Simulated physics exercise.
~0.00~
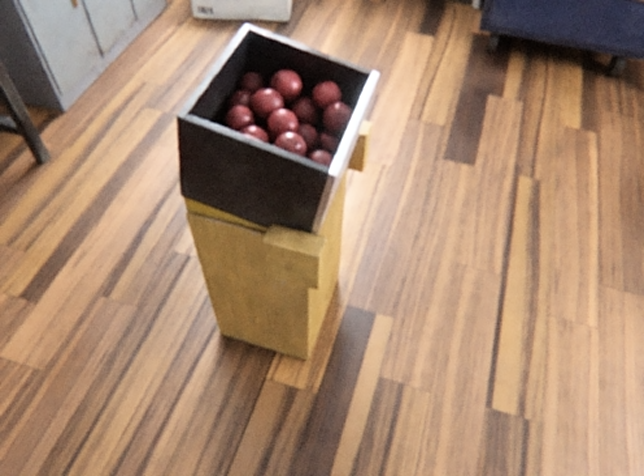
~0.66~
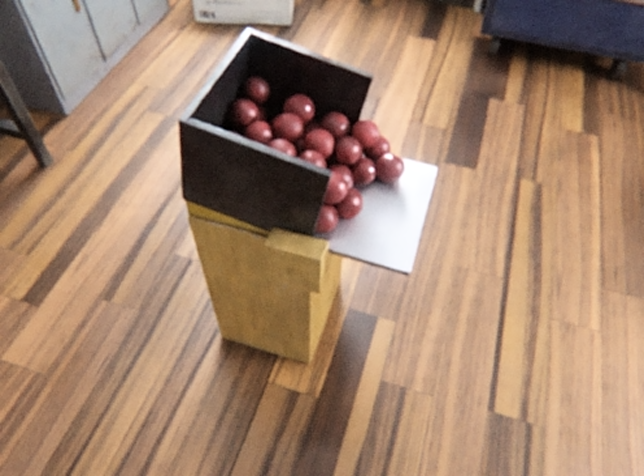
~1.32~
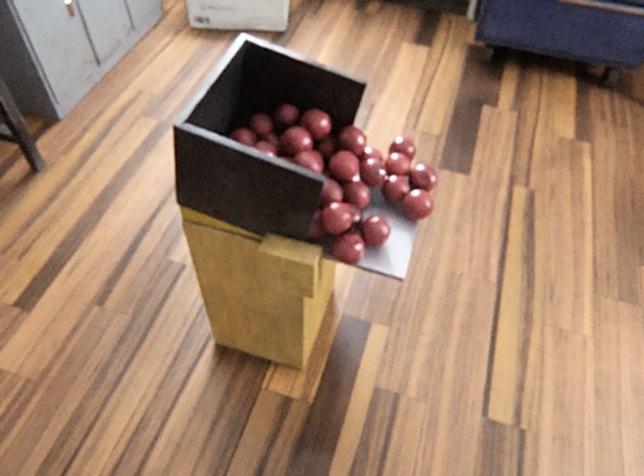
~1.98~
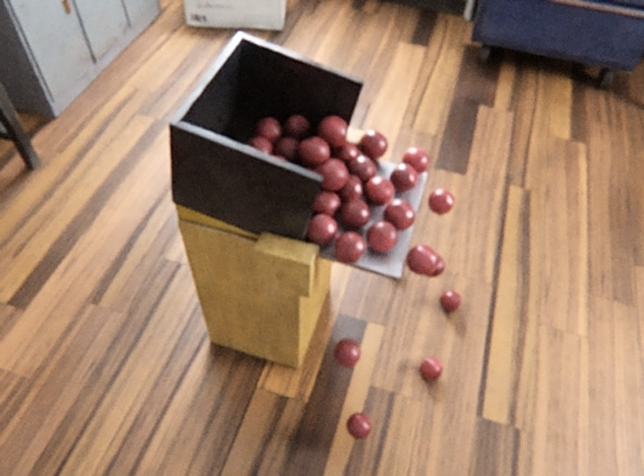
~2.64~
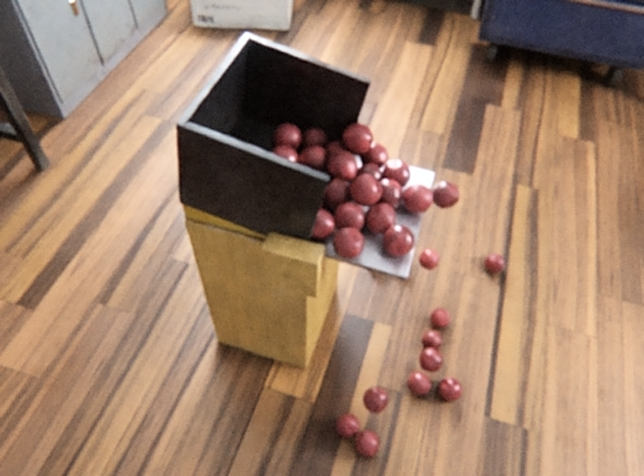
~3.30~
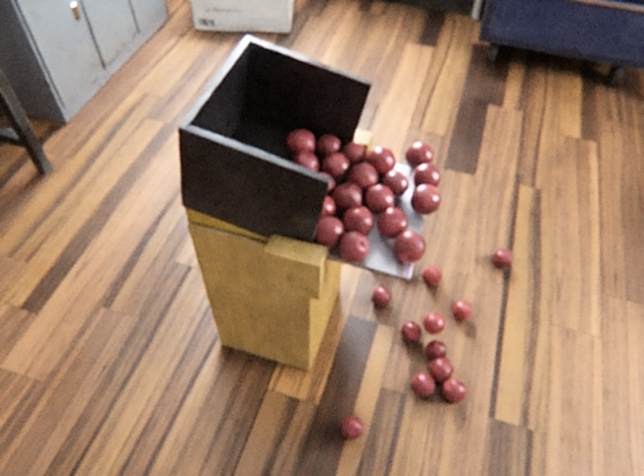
The flap on the right side of a black bin full of red apples dropped open, and the apples slid out onto it, several tumbling to the wooden floor, until some lay scattered below while many stayed heaped at the opening.
